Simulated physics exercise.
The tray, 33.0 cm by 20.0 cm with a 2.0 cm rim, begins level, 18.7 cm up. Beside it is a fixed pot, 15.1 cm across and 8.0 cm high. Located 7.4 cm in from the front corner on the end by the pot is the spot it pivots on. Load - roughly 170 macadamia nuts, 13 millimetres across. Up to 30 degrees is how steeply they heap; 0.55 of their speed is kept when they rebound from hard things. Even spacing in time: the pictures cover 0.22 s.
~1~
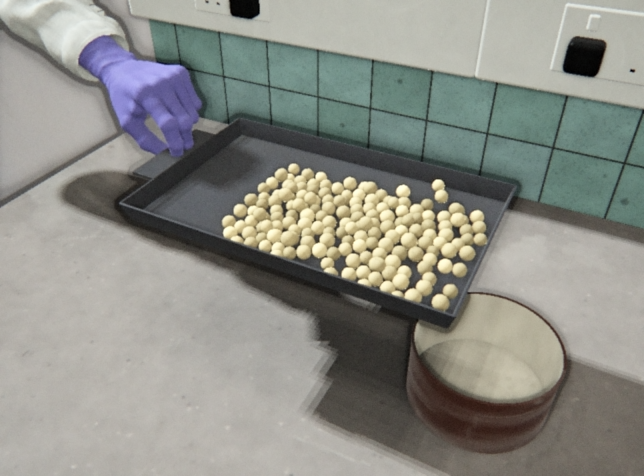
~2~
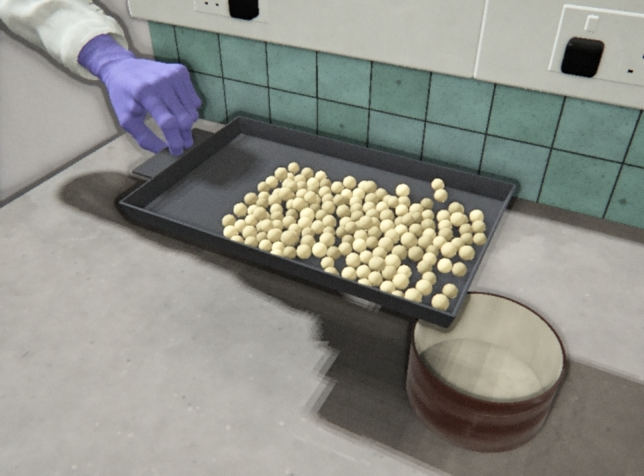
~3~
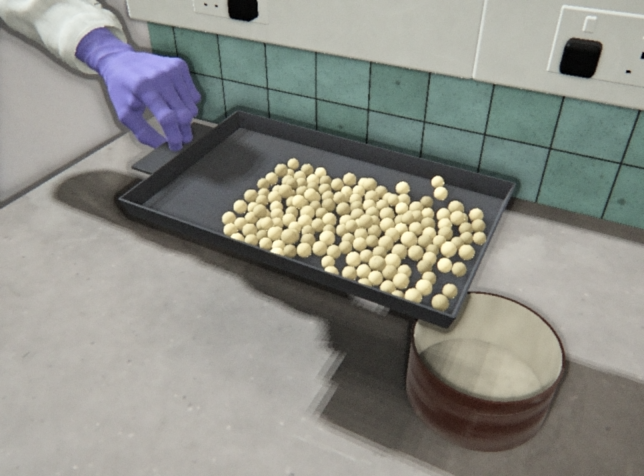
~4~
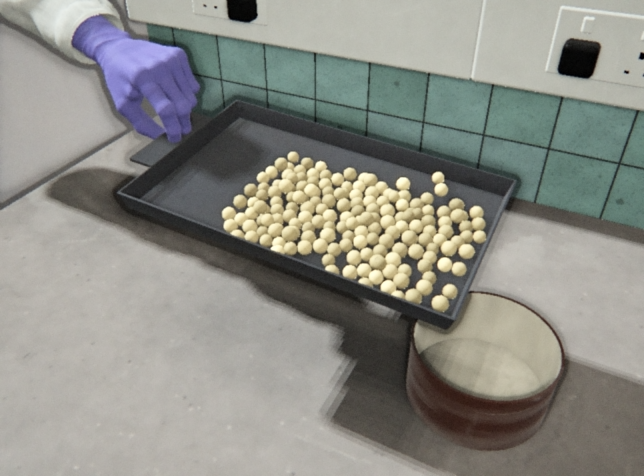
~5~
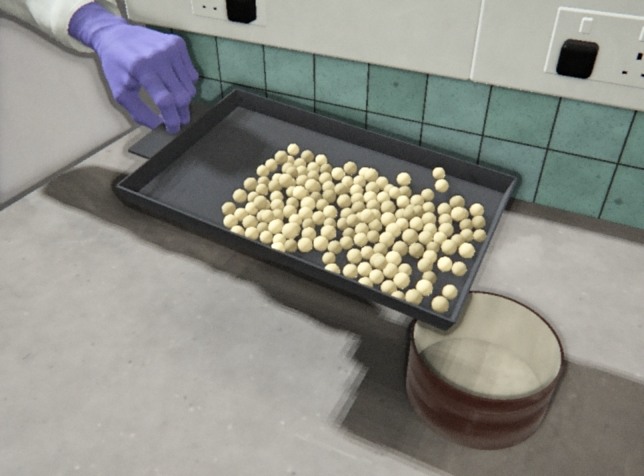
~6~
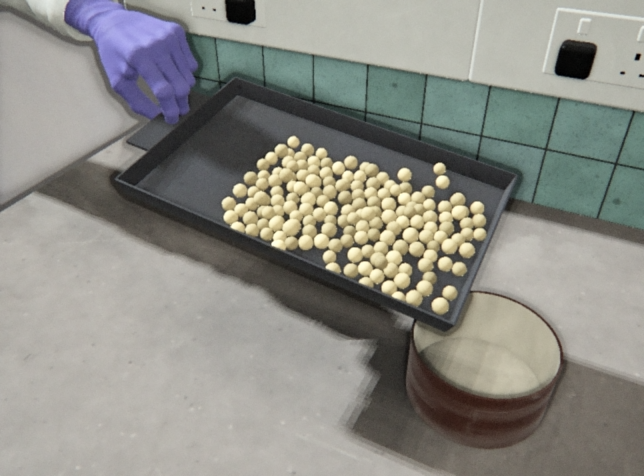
A purple-gloved hand in a pale sleeve is at the upper left beside a dark grey tray of round, cream-coloured nuts, seen from above on a grey worktop. Green tiles and wall sockets line the back, and an open, reddish-brown pot sits at the lower right. The tray's left end rises slowly with the hand beside it, while the nuts barely shift and the camera stays still.
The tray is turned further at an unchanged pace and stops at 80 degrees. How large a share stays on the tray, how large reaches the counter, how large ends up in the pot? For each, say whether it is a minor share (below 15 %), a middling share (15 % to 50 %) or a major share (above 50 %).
I expect this. Tray - a minor share. Counter - a major share. Pot - a minor share.
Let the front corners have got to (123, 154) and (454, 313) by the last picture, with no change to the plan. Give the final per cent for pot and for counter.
Split: Pot = 35, counter = 65.
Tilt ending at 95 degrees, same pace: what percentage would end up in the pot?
5 %.
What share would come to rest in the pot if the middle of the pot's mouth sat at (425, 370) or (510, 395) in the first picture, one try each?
Some 60 and 40 per cent.
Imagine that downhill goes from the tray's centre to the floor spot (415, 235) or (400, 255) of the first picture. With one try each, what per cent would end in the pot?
I'd put it at about 45 per cent for the first tilt and about 30 per cent for the second.
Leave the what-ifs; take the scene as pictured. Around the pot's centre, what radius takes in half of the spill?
20 cm.
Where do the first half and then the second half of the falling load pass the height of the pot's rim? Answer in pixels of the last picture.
(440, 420) first, (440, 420) later, roughly.
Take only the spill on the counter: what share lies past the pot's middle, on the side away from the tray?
I reckon around 60 per cent.
Then, 0.49 s after the last picture, tilt 44 degrees; the tray holds 100 %, the pot 0 %.
Then, 0.82 s after the last picture, tilt 66 degrees; the tray holds 95 %, the pot 0 %.
Then, 1.24 s after the last picture, tilt 80 degrees; the tray holds 25 %, the pot 5 %.
In the end, tray 0 %, counter 95 %, pot 5 %.
